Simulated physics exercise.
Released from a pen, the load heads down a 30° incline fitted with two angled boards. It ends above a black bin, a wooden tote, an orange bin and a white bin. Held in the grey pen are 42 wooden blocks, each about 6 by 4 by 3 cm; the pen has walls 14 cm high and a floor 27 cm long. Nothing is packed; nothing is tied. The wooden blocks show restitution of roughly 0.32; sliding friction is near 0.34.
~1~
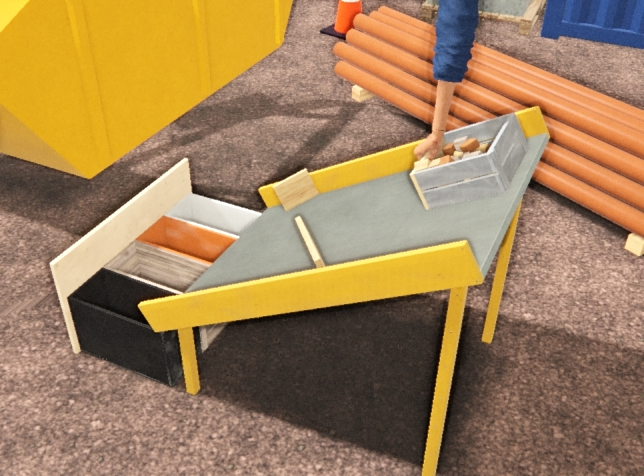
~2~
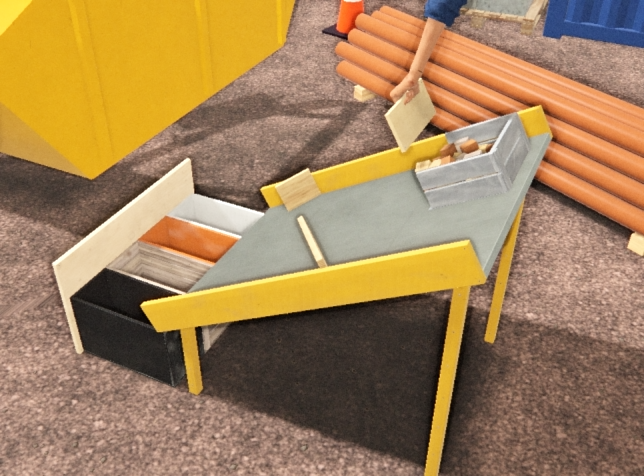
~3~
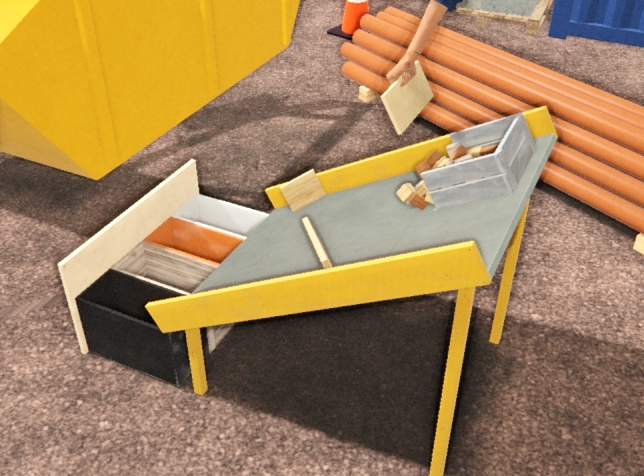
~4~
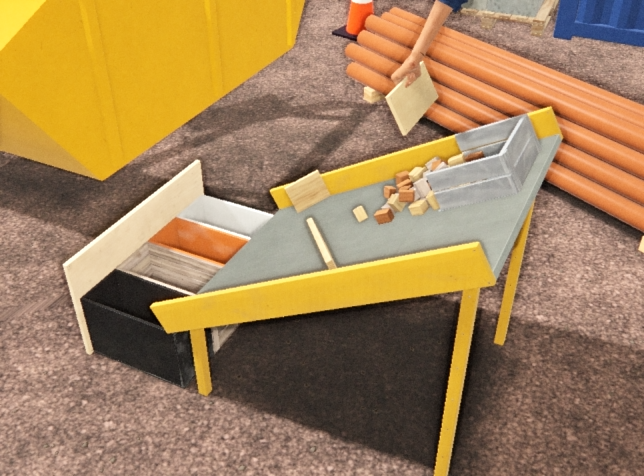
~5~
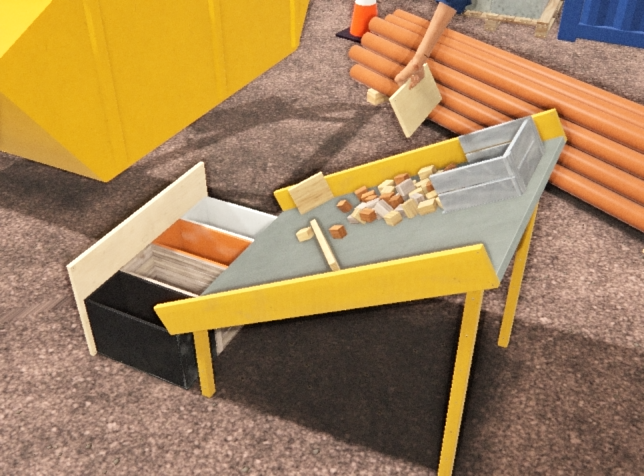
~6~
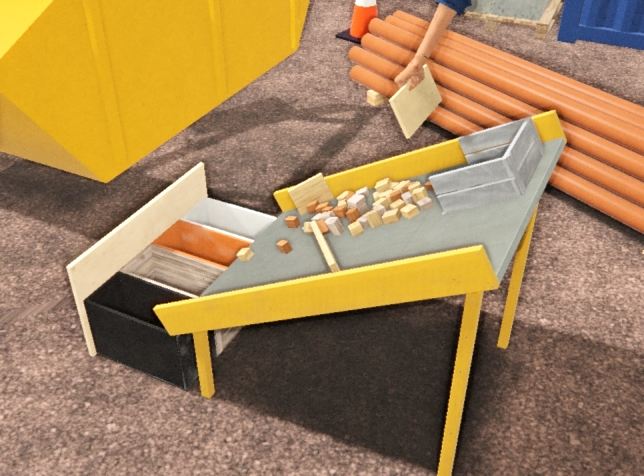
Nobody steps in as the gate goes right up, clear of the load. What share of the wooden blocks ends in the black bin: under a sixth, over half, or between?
Most likely below one sixth.
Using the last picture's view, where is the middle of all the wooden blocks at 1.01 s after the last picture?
Look around pixel (189, 283).
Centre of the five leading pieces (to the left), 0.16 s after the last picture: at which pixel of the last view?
Close to (237, 242) in the last view.
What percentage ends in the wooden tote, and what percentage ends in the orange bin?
I'd put it at about 15 percent, then about 75 percent.
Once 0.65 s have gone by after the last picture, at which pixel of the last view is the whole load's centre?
You'd find the load's middle at roughly (191, 271).
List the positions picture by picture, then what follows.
In the first frame (we follow the rim corner now nearest the camera; the camera pans a little), grey pen at (486, 154); black bin at (161, 332); nothing out yet.
In the second frame, grey pen at (489, 153).
In the third frame, grey pen at (494, 154); 14 out, the lowest block at (416, 201).
In the fourth frame, grey pen at (499, 155); 30 out, the lowest block at (361, 214).
In the fifth frame, grey pen at (502, 157); 38 out, the lowest block at (305, 234).
In the sixth frame, grey pen at (502, 158); black bin at (177, 335); 42 out, the lowest block at (245, 254).
Then, 0.16 s after the last picture, 39 on the slope and 3 in the air.
Then, 0.36 s after the last picture, 1 in the wooden tote, 9 in the orange bin, 3 in the white bin, 24 on the slope and 5 in the air.
Then, 0.65 s after the last picture, 4 in the wooden tote, 29 in the orange bin, 3 in the white bin, 2 on the slope and 4 in the air.
Outcome (1.01 s after the last picture), 6 in the wooden tote, 31 in the orange bin and 5 in the white bin. Asked share, 0 of 42, 0 per cent.
